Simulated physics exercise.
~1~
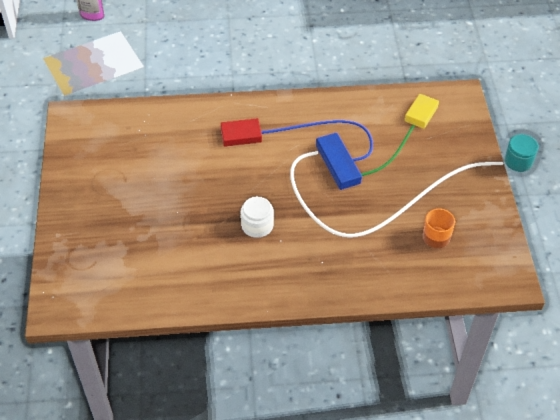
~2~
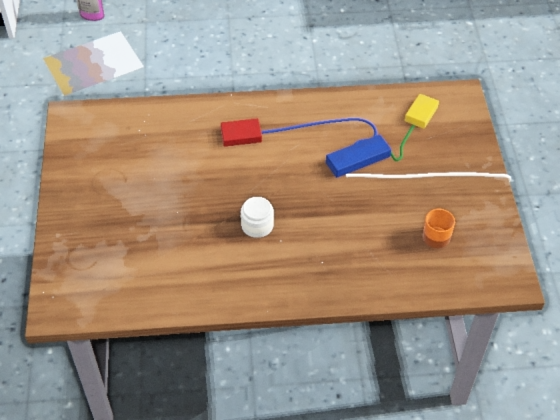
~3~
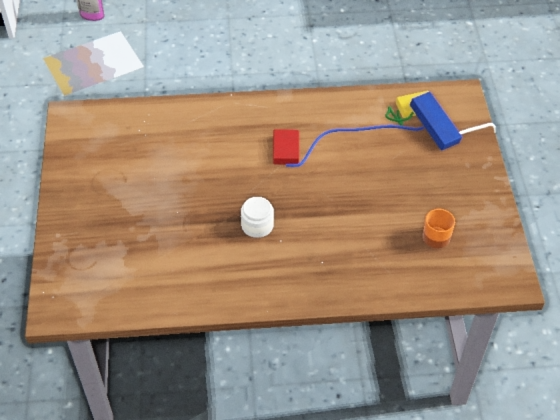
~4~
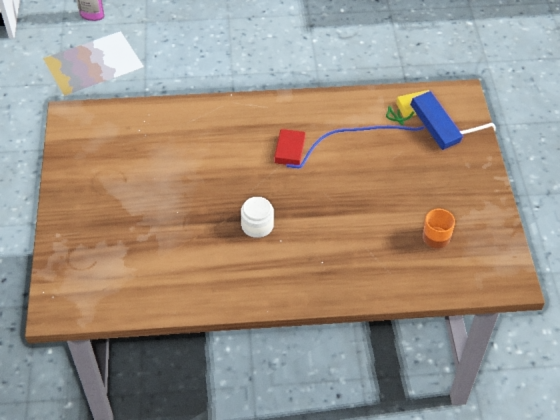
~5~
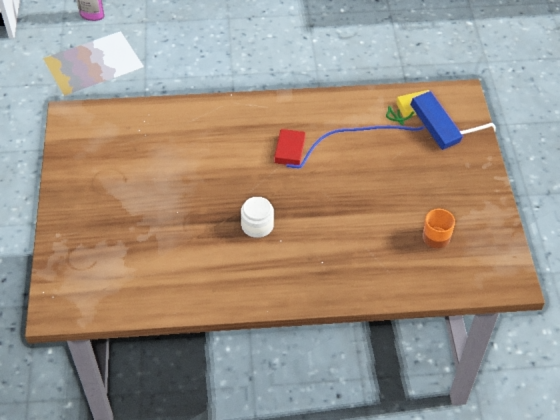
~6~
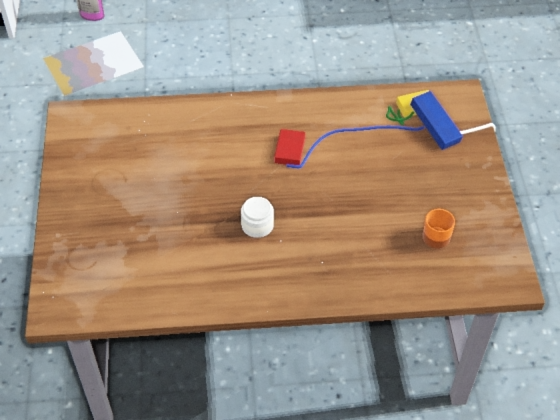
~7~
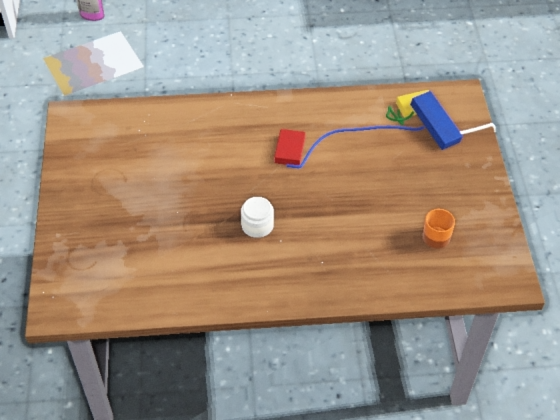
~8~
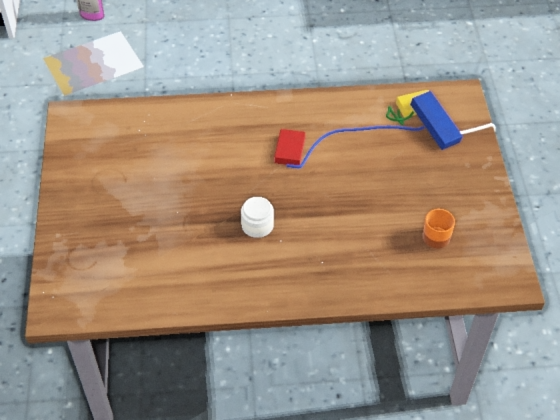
A wooden table held a blue strip joined by cables to a teal speaker, which dropped off the right edge, dragging the strip toward the yellow charger and pulling the red reader rightward, before everything settled with the white jar and orange mug unmoved.
